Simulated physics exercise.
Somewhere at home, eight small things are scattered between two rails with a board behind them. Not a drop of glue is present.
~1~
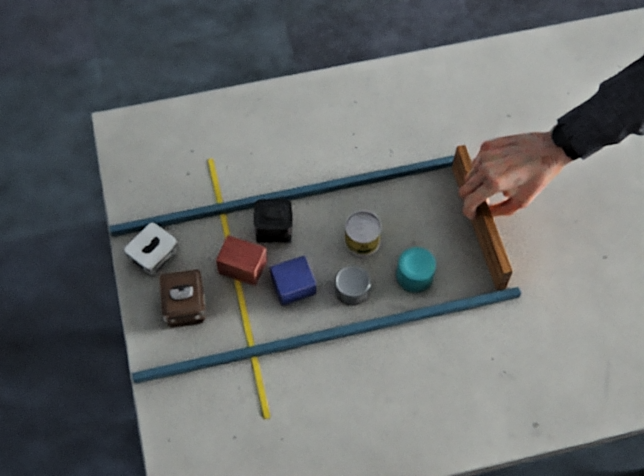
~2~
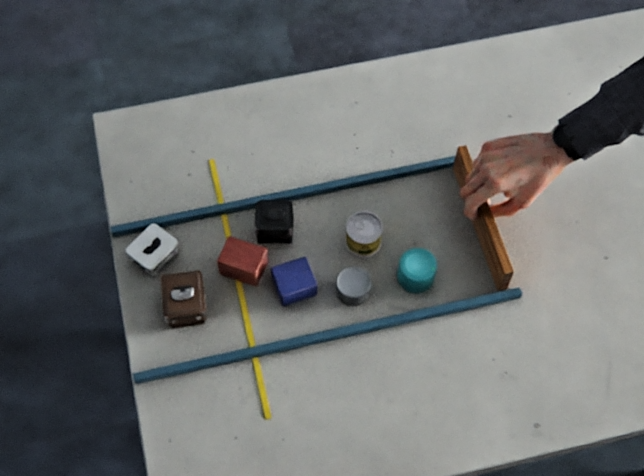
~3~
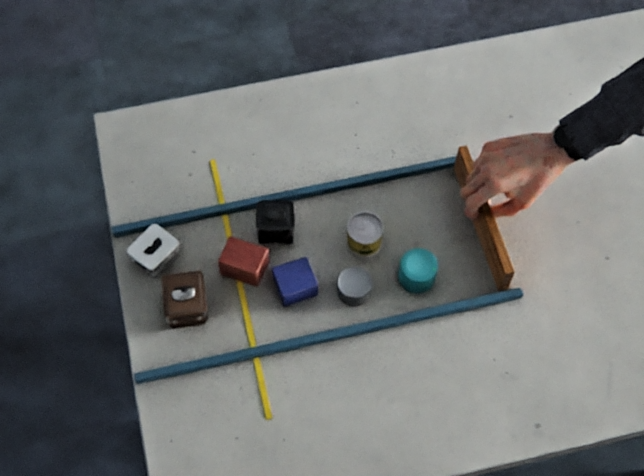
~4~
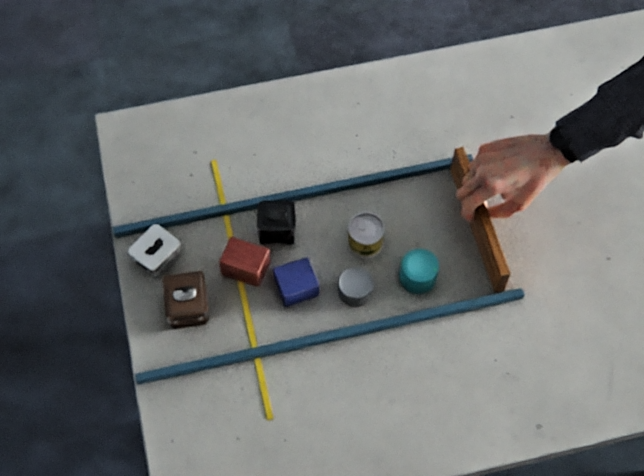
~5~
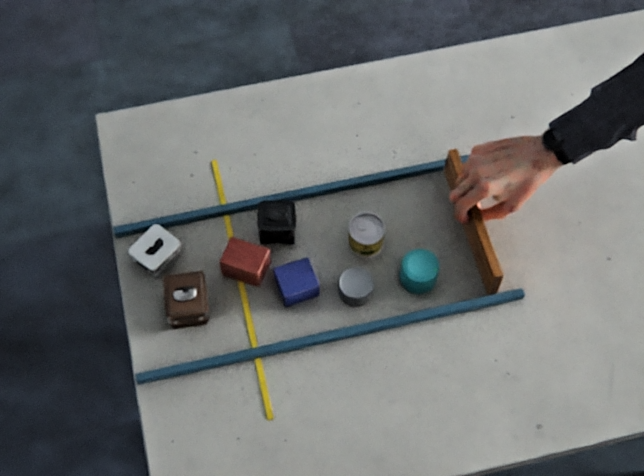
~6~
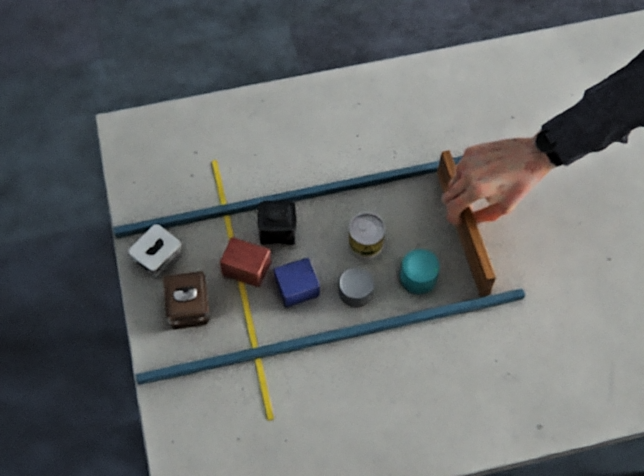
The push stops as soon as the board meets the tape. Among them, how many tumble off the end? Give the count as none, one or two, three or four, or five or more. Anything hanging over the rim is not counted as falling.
The count is none.
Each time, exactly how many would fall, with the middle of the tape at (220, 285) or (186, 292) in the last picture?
Down on the floor: 0 and 2.
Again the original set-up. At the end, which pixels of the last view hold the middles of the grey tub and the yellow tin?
The grey tub ends at (206, 341) and the yellow tin at (220, 267).
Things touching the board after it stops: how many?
My count gives 3.
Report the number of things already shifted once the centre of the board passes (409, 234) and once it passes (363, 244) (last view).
1 by the first point, 4 by the second.
Soon after, none off yet; white case at rest near (156, 252); brown case at rest near (187, 300); red block at rest near (246, 263).
Then, none off yet; white case at rest near (156, 252); brown case at rest near (187, 300); red block at rest near (244, 262).
Further on, none off yet; white case at rest near (156, 252); brown case at rest near (187, 300); red block moved about its own width near (219, 252).
At rest, the number that fall off is zero.
